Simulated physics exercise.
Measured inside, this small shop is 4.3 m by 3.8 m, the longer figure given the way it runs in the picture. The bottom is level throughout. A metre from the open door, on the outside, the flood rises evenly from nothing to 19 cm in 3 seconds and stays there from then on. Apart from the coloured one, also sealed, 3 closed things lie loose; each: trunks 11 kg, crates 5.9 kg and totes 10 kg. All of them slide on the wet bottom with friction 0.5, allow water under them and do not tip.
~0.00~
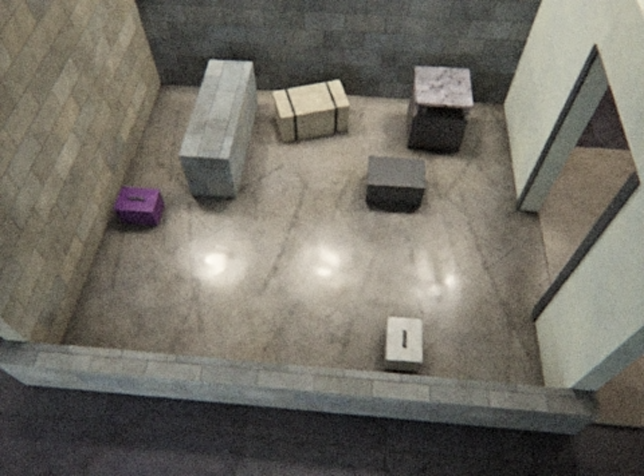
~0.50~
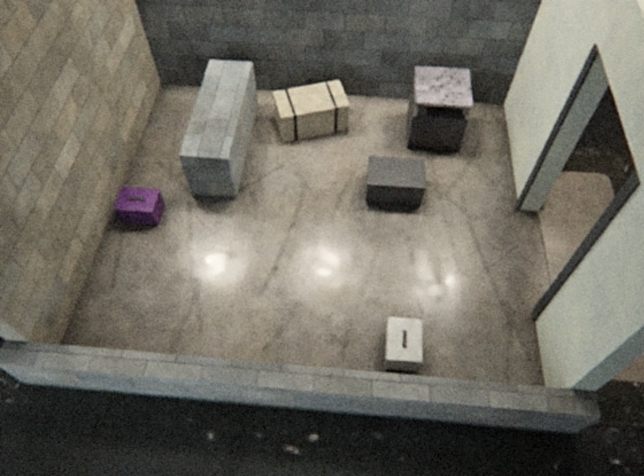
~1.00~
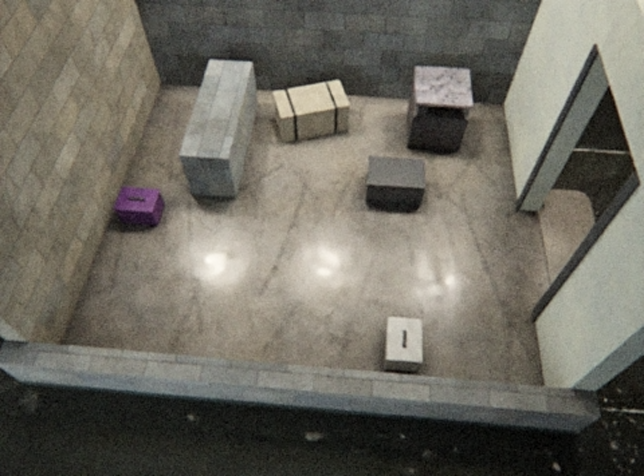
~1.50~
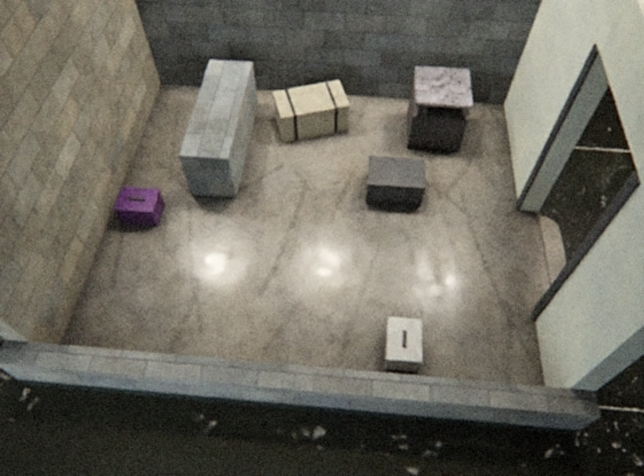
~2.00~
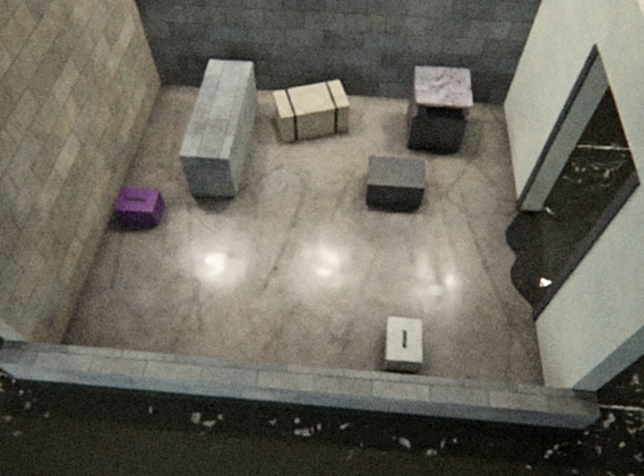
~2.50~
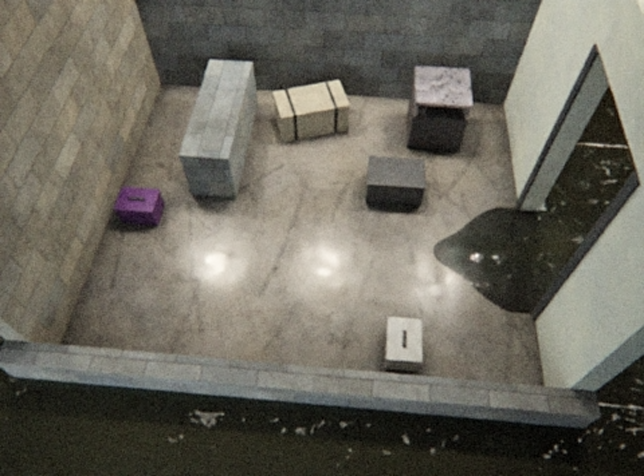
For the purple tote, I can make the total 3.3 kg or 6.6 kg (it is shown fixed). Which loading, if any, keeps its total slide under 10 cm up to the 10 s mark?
Neither.
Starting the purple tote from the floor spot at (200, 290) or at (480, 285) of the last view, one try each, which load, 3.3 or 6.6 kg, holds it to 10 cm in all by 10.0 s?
For the first start neither one suffices; for the second neither one suffices.
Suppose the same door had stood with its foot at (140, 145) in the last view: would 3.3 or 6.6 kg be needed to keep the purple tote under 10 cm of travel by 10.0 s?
So neither mass does it.
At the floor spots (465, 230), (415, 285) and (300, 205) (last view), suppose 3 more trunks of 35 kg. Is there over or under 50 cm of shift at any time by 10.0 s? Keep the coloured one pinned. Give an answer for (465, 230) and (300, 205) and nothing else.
Well, beyond half a metre and then below half a metre.
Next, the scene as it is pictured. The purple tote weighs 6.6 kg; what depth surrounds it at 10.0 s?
11 cm, roughly.
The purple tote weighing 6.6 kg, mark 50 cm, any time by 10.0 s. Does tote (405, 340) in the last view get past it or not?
Result: Threshold not reached.
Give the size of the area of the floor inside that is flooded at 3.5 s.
I'd put it close to 3.5 m2.
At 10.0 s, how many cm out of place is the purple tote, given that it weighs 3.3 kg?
About 150 cm.
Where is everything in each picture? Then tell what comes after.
The purple tote at (137, 199) rests on the ground; 0.0 m2 under water; 0 of 4 have shifted, in the first picture.
The purple tote at (137, 199) rests on the ground; water covers 0.0 m2; 0 of 4 have shifted, in the second picture.
The purple tote at (137, 199) rests on the ground; water covers 0.0 m2; 0 of 4 have shifted, in the third picture.
The purple tote at (137, 199) rests on the ground; 0.0 m2 under water; 0 of 4 have shifted, in the fourth picture.
The purple tote at (137, 199), on the bottom; water covers 0.1 m2; 0 of 4 have shifted, in the fifth picture.
The purple tote at (137, 199), on the bottom; 0.7 m2 under water; 0 of 4 have shifted, in the sixth picture.
After 3.5 s the purple tote would be 0 cm from its start with 3.3 kg and 0 cm from its start with 6.6 kg; 0 cm of water round it then.
After 4.5 s the purple tote would be 0 cm from its start with 3.3 kg and 0 cm from its start with 6.6 kg; 0 cm of water round it then.
After 7.0 s the purple tote would be 52 cm from its start with 3.3 kg and 25 cm from its start with 6.6 kg; 4 cm of water round it then.
After 10.0 s the purple tote would be 154 cm from its start with 3.3 kg and 142 cm from its start with 6.6 kg; 11 cm of water round it then.
